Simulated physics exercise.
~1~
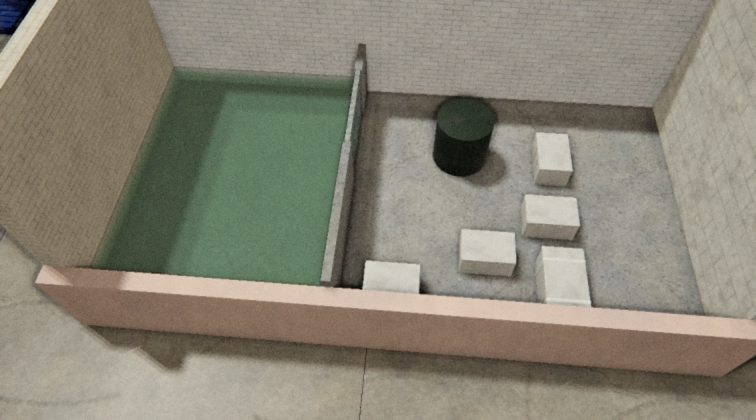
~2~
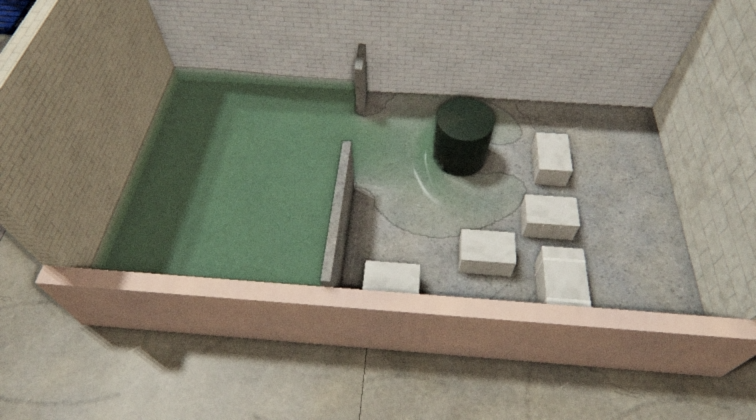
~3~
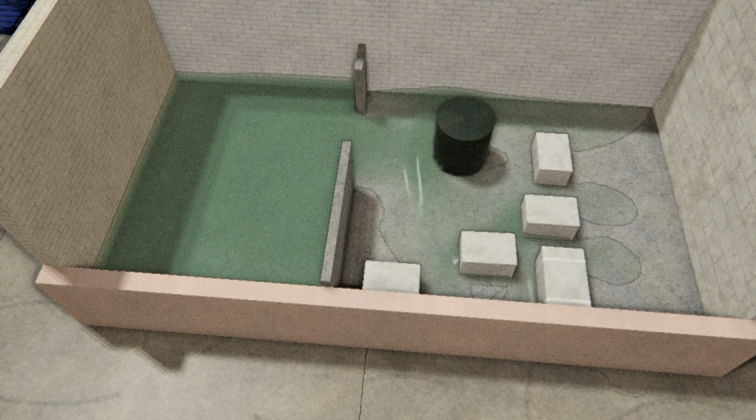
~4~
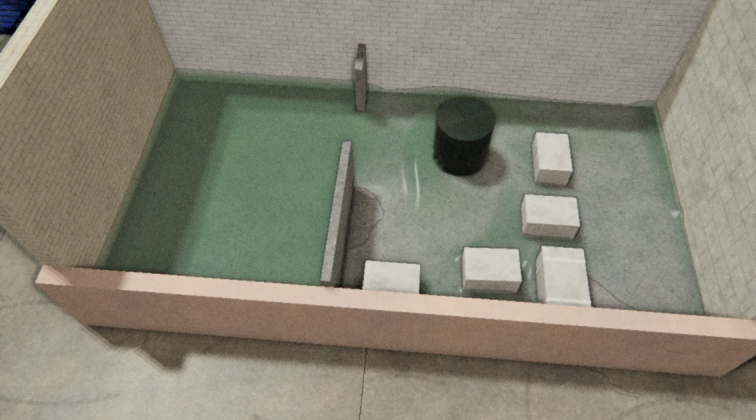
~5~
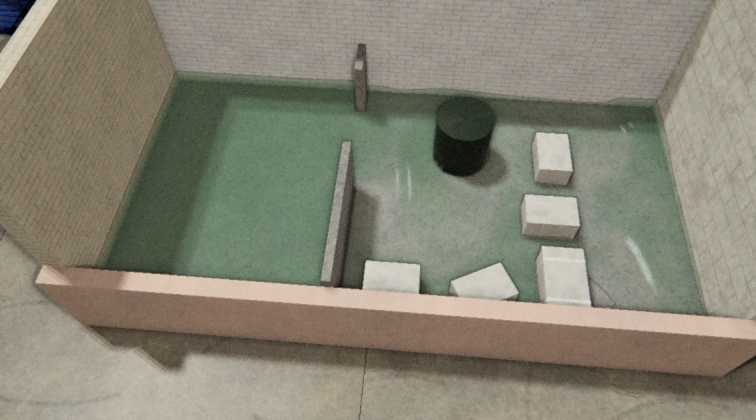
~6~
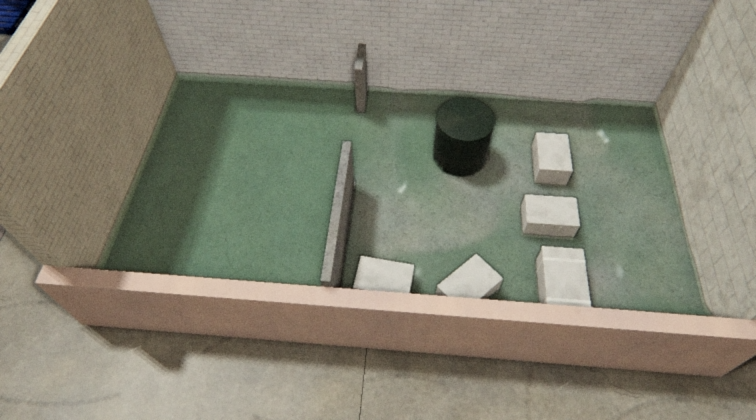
Green water burst through a gap that opened in the dividing wall and spread around the dark cylinder and five pale blocks until it covered the right side, where one block near the front slid and turned and its neighbor shifted slightly, while the others stayed put.
